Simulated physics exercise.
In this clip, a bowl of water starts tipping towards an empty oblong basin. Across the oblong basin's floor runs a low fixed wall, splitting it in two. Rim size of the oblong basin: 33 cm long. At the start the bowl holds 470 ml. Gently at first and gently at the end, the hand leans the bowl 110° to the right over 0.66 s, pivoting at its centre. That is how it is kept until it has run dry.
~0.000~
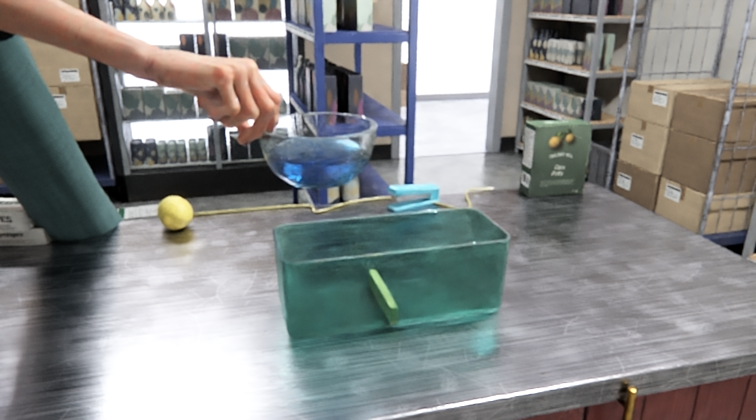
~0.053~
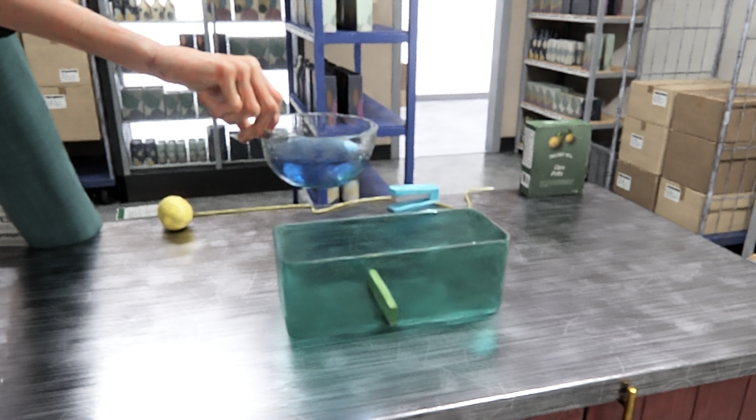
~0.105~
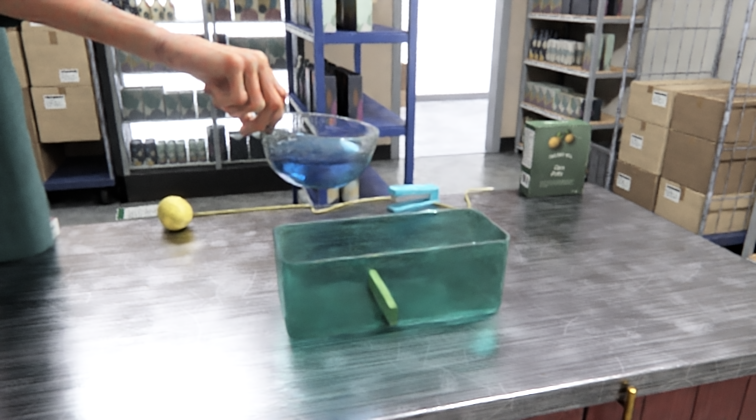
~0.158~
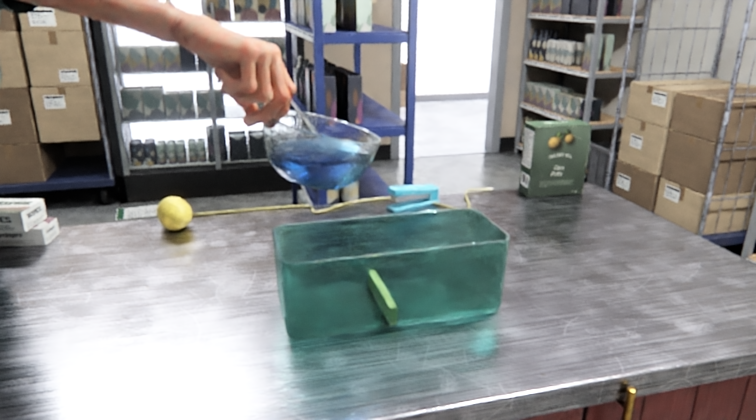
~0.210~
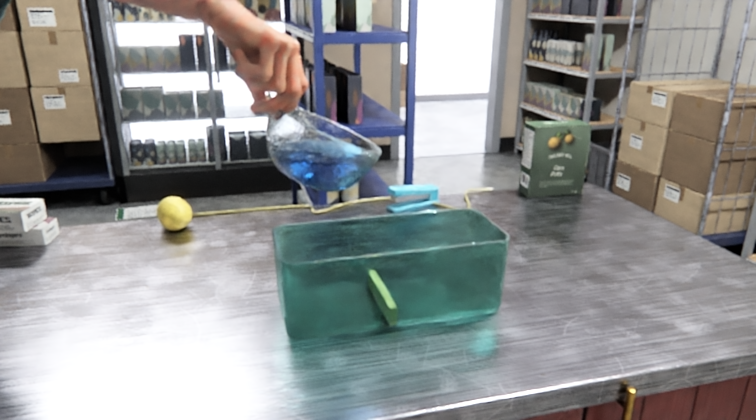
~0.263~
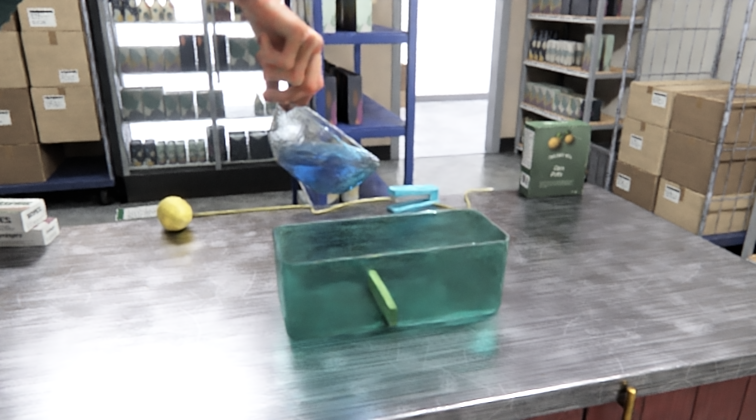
On a shop counter, a hand tilts a glass bowl of blue water rightward above a basin.
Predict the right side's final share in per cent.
The right side finishes with roughly 65 per cent.
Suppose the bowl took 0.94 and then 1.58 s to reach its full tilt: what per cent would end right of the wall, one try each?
About 70 %, then about 80 %.
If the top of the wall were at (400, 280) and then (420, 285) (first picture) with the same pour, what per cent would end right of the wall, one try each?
Roughly 40 per cent, then 15 per cent.
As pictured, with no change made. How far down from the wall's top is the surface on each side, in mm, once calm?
Left about 20 mm, while the right is about 14 mm.
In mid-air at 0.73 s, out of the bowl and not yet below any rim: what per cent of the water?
Airborne share: Near 2 %.
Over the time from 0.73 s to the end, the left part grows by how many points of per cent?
Near 3 percent, give or take.
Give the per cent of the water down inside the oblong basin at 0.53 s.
About 54%.
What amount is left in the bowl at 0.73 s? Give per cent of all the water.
Share remaining: Approx. 0 %.
Then, 0.53 s in, the tilt is 100° and 13 per cent is still to pour, 4 is left of the wall and 50 right of it.
Then, 0.73 s in, the tilt is 110° and 0 per cent is still to pour, 32 is left of the wall and 66 right of it.
Then, 0.94 s in, the tilt is 110° and 0 per cent is still to pour, 34 is left of the wall and 65 right of it.
Then, 1.16 s in, the tilt is 110° and 0 per cent is still to pour, 34 is left of the wall and 65 right of it.
Finally, 34 per cent lies left of the wall, 65 right of it and 1 outside.
